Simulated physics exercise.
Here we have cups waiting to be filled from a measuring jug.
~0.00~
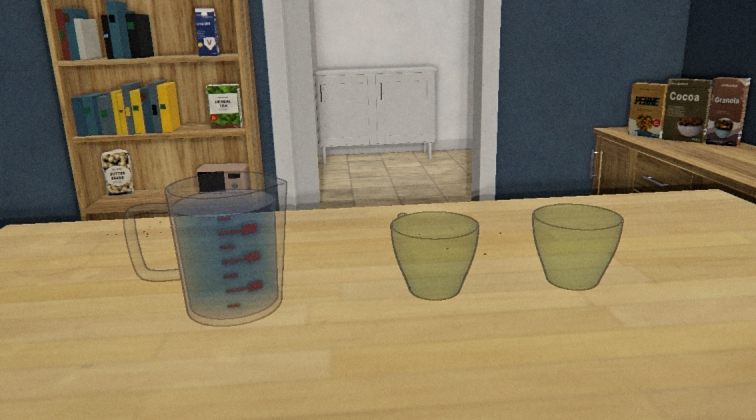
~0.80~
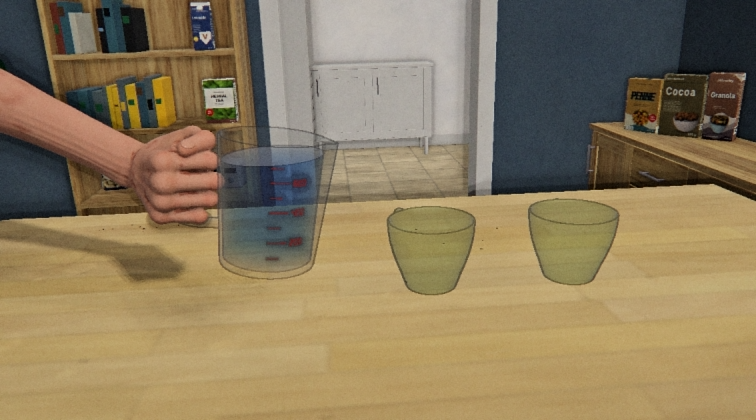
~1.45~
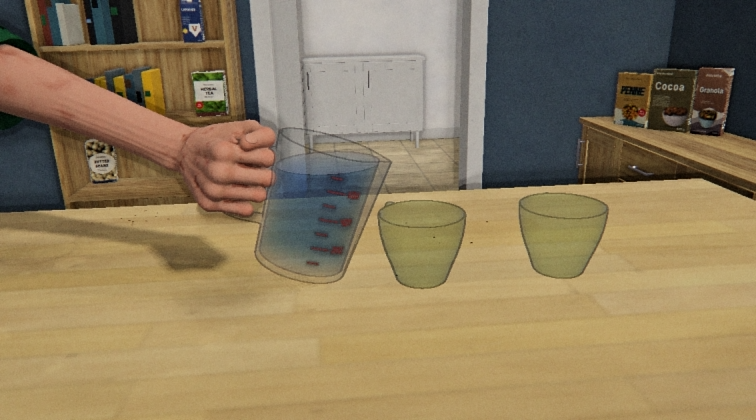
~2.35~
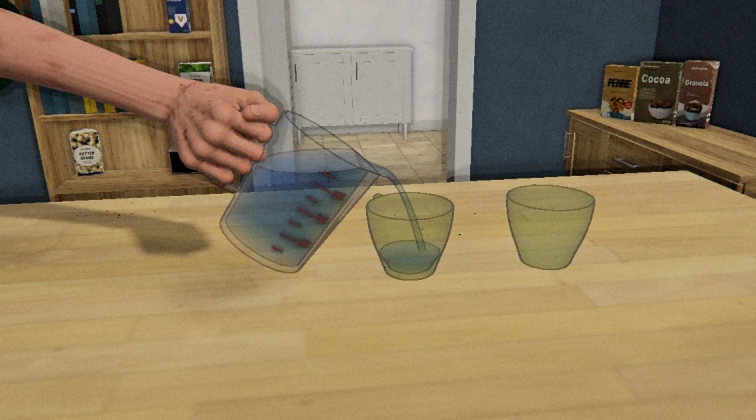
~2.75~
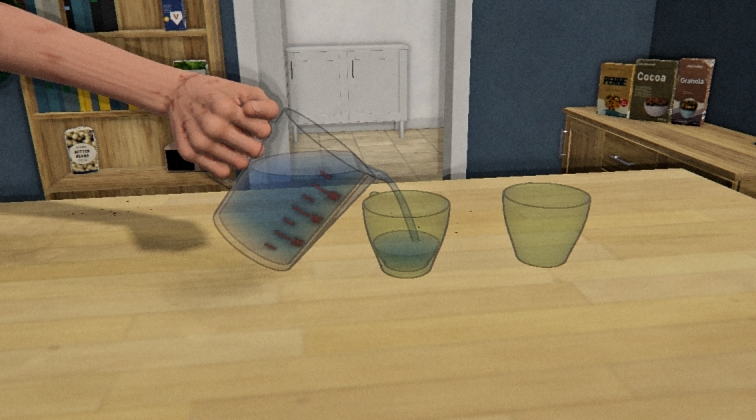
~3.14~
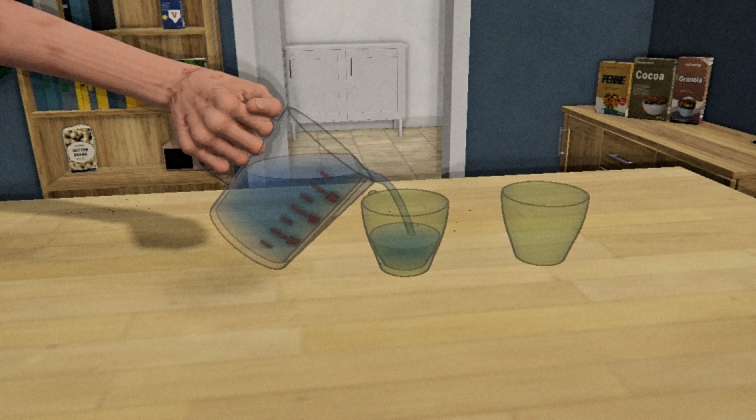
On a wooden counter, a hand lifts a measuring jug and pours blue liquid into the left cup.
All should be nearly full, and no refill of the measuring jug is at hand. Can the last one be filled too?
It is enough.
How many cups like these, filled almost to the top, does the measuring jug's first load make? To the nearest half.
About 3.0.
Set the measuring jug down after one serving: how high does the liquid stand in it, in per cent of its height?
Near 55 in a hundred.
After 4.3 s, the first is about two thirds full.
After 9.9 s, the first is done and the measuring jug has about two thirds of its load.
After 15.6 s, both are full and about a quarter of the dyed water is over.
